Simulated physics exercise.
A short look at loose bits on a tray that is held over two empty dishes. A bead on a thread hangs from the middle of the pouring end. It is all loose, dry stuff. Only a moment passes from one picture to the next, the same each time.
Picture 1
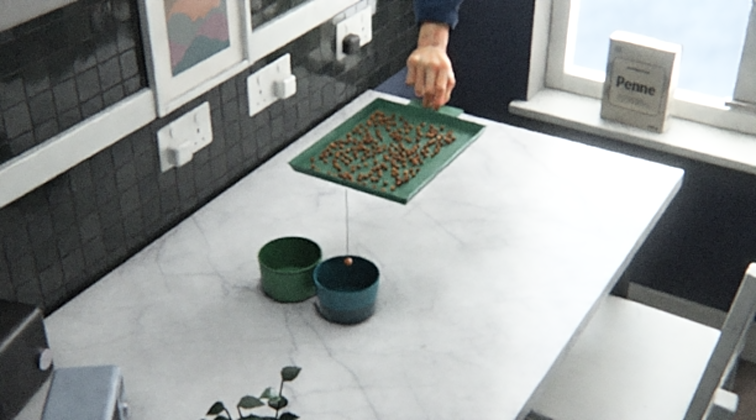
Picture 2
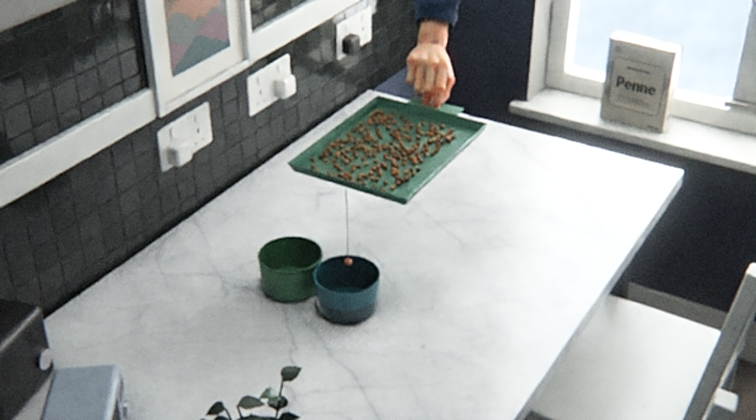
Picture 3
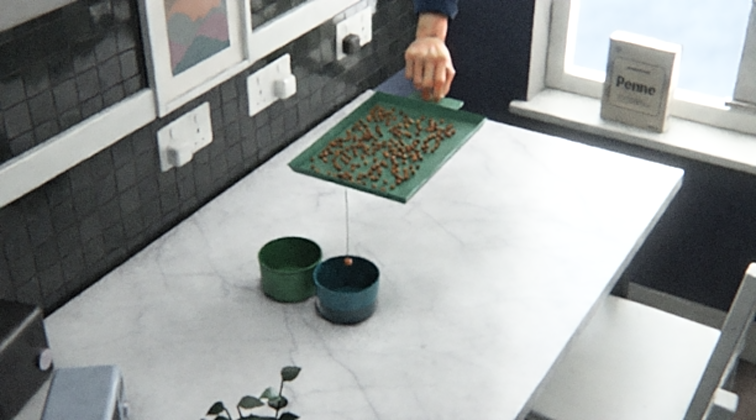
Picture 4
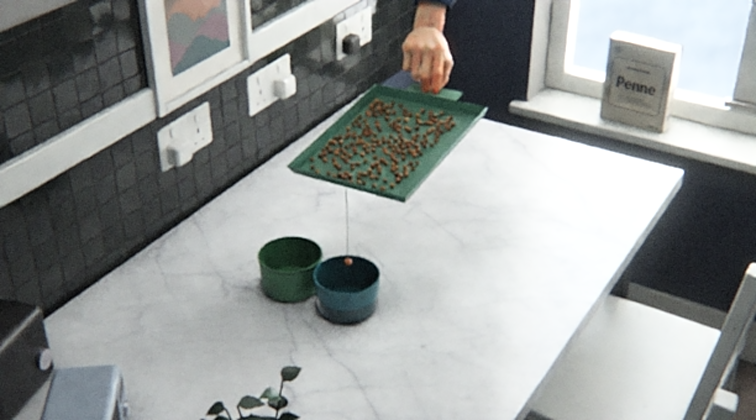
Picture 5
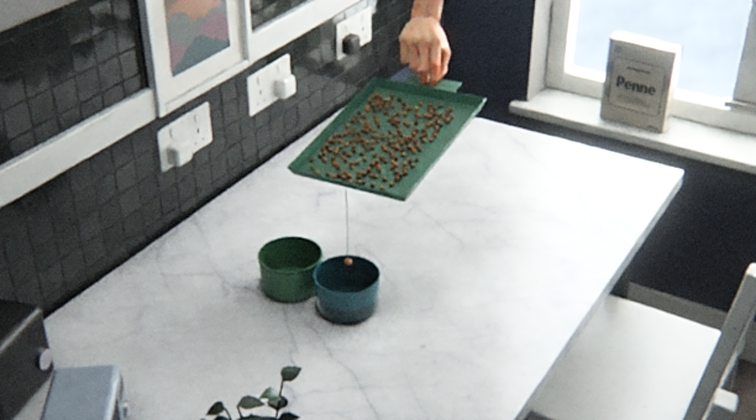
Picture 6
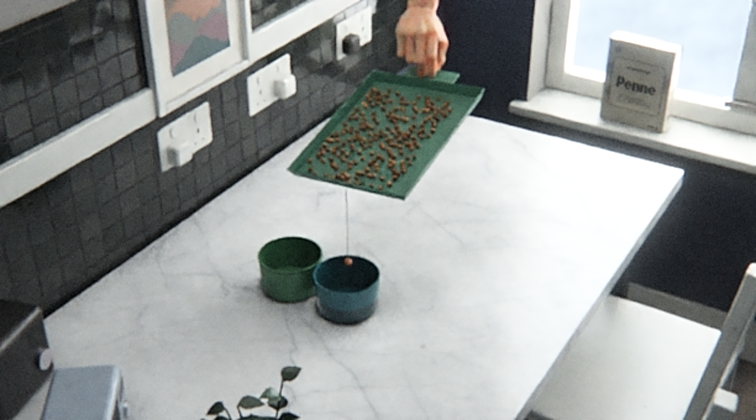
To begin with, a hand holds a green tray of small brown cereal balls nearly level above a green dish and a blue dish on a marble table, a bead hanging on a thread. The hand then gradually tilts the tray a little, its near left corner lowest, while the dishes stay still.
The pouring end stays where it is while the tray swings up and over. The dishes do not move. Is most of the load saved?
Caught overall: More than half.
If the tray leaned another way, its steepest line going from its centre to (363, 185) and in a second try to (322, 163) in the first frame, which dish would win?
The first try: The dish on the right. The second: The left one.
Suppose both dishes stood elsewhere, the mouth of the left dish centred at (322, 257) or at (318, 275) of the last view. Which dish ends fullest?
At the first place the left one, at the second the dish on the left.
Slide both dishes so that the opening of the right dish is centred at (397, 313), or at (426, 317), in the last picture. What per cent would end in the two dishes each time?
About 10 and 0 per cent.
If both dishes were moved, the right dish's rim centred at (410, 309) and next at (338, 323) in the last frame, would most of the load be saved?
First less than half, then below a half.
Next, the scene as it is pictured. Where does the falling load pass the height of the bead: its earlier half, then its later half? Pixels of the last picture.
The first part at (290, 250); the rest at (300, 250).
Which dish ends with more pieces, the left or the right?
Fuller: The dish on the left.
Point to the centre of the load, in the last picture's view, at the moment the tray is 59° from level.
Roughly at (314, 176).
Soon, tray tipped steeply; most on the tray; a stray few in the right dish; a small part in the left dish; a stray few outside both; a small part in the air.
A while on, tray tipped right over; a small part in the right dish; most in the left dish; a small part outside both; a stray few in the air.
Towards the end, tray tipped past a quarter turn; a small part in the right dish; most in the left dish; a small part outside both.
Finally, tray tipped past a quarter turn; a small part in the right dish; most in the left dish; a small part outside both.
